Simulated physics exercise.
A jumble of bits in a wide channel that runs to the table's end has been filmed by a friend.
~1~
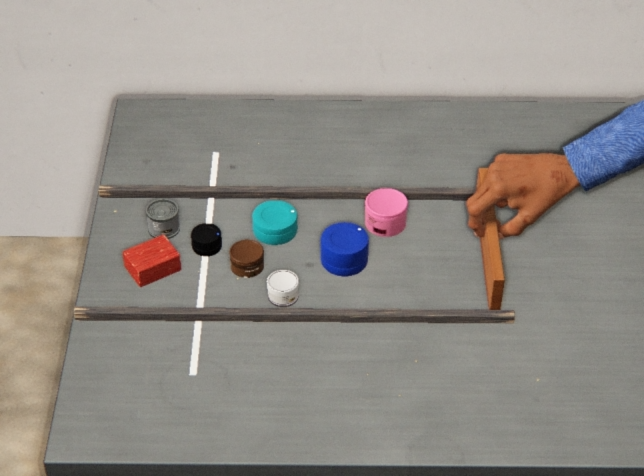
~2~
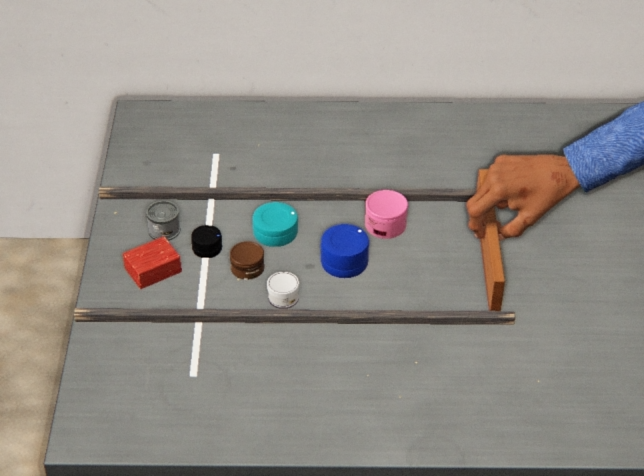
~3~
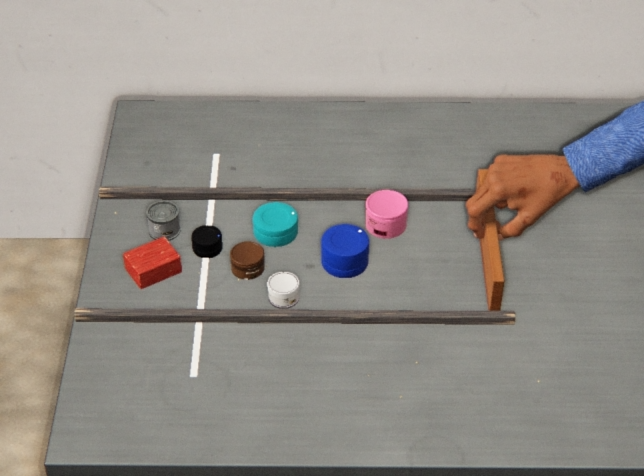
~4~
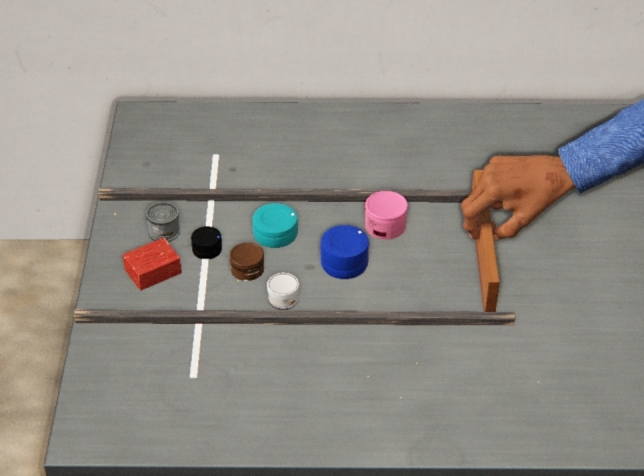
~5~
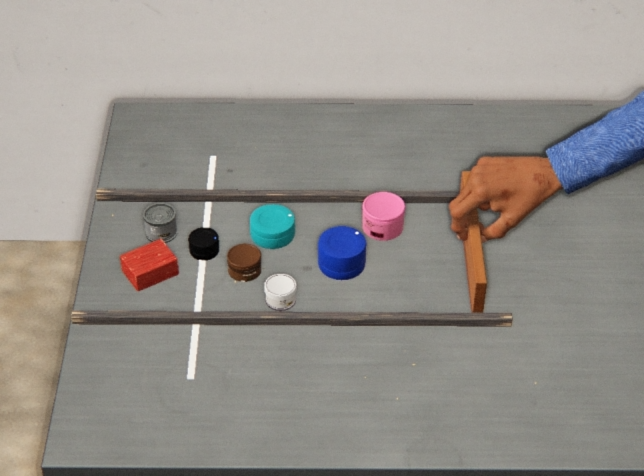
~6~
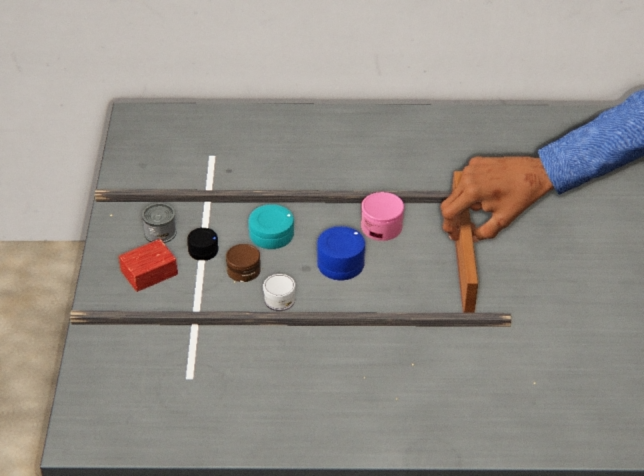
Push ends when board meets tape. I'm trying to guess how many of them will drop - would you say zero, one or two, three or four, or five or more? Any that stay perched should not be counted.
I'd say zero.
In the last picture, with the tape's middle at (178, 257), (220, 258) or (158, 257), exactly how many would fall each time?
Try 1: 0; try 2: 0; try 3: 1.
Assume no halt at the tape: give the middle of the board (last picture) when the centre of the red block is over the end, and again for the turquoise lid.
Red block over the end: About (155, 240). Turquoise lid over the end: About (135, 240).
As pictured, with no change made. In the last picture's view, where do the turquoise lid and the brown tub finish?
The turquoise lid finishes at (154, 229); the brown tub finishes at (157, 280).
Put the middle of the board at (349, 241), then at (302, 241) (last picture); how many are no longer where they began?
In order, the tallies are 2 and 4.
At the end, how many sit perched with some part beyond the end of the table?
In total, 0 of them.
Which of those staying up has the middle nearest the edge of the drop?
That's the grey tin, it ends up nearest.
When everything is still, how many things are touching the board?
It's 3.
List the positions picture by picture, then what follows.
Red block (152, 261); grey tin (163, 219); black lid (207, 240); board (489, 238); tape (206, 253), in the first picture.
Grey tin (163, 221); board (489, 240), in the second picture.
Black lid (207, 242); pink tub (387, 214), in the third picture.
Red block (152, 264); brown tub (247, 262), in the fourth picture.
Grey tin (161, 223); turquoise lid (273, 227), in the fifth picture.
Red block (149, 265); grey tin (159, 224); black lid (203, 244); board (464, 241); tape (202, 257), in the sixth picture.
Early on, none off yet; red block at rest near (149, 265); grey tin at rest near (159, 224); black lid at rest near (203, 244).
A while later, none off yet; red block at rest near (149, 265); grey tin at rest near (159, 224); black lid moving near (197, 246).
Finally, the number that fall off is zero.
